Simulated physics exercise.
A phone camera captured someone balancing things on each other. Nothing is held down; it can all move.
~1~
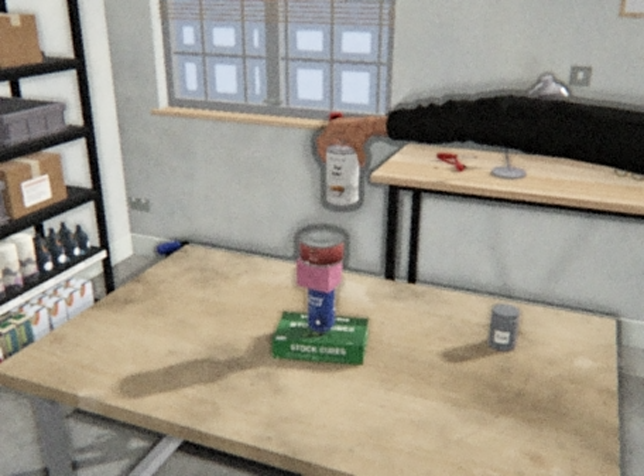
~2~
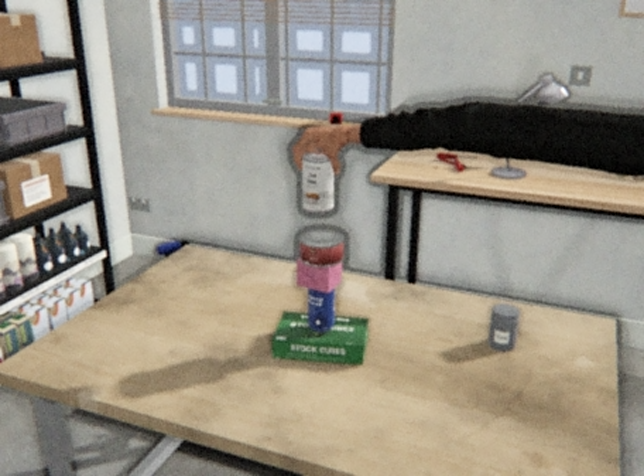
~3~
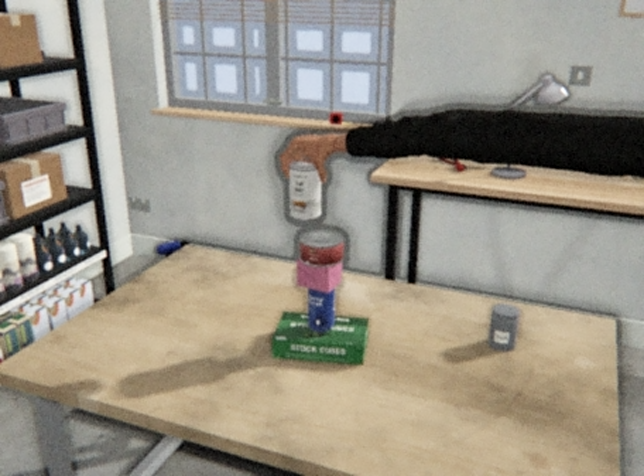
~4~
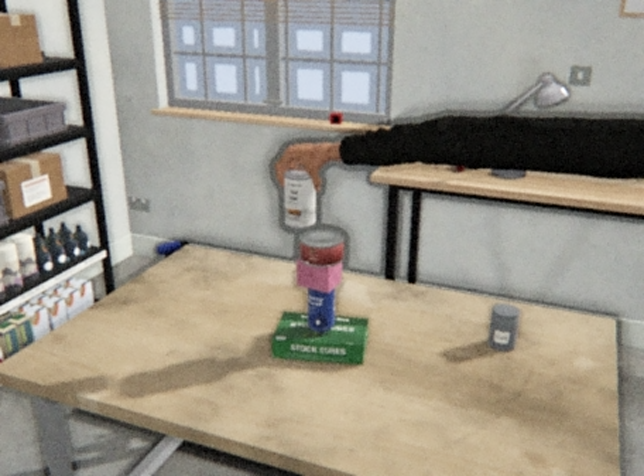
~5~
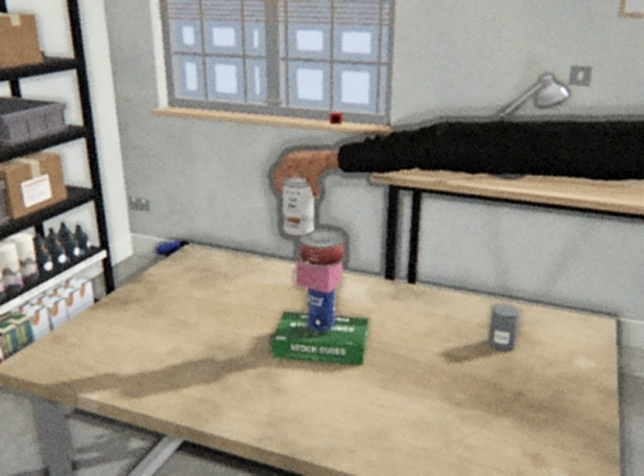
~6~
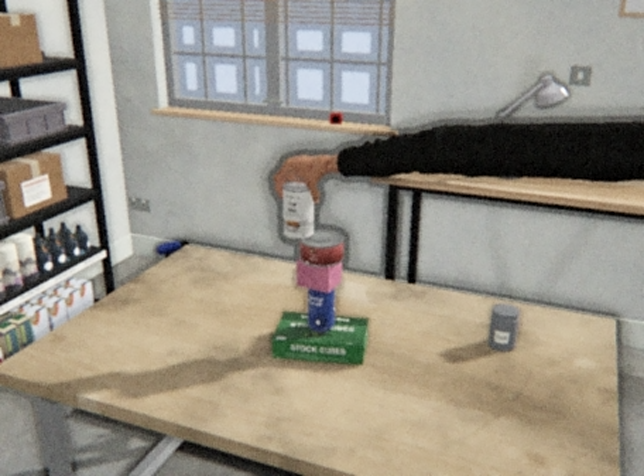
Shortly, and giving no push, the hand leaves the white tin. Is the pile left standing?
No, it falls.
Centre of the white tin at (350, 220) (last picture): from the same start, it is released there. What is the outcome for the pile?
What happens next is that it tips over.
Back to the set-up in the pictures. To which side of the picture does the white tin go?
Its movement is toward the left.
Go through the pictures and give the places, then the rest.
Coming down; white tin (343, 175); blue can (321, 306), in the first frame.
Coming down; white tin (318, 182); red tub (322, 248), in the second frame.
Coming down; white tin (305, 191); green packet (322, 338), in the third frame.
Coming down; white tin (300, 199); grey jar (504, 327), in the fourth frame.
Coming down; white tin (299, 206); pink block (319, 271), in the fifth frame.
Set down, still held; white tin (299, 211); blue can (321, 306), in the sixth frame.
Then, 0.40 s on from there, white tin now fallen.
Then, 0.60 s on from there, things are still on the move.
Then, 1.10 s on from there, as before.
In the end, fallen, white tin; the other 5 unmoved. At the end, from the last picture's camera, white tin near (212, 367). The pile comes apart.
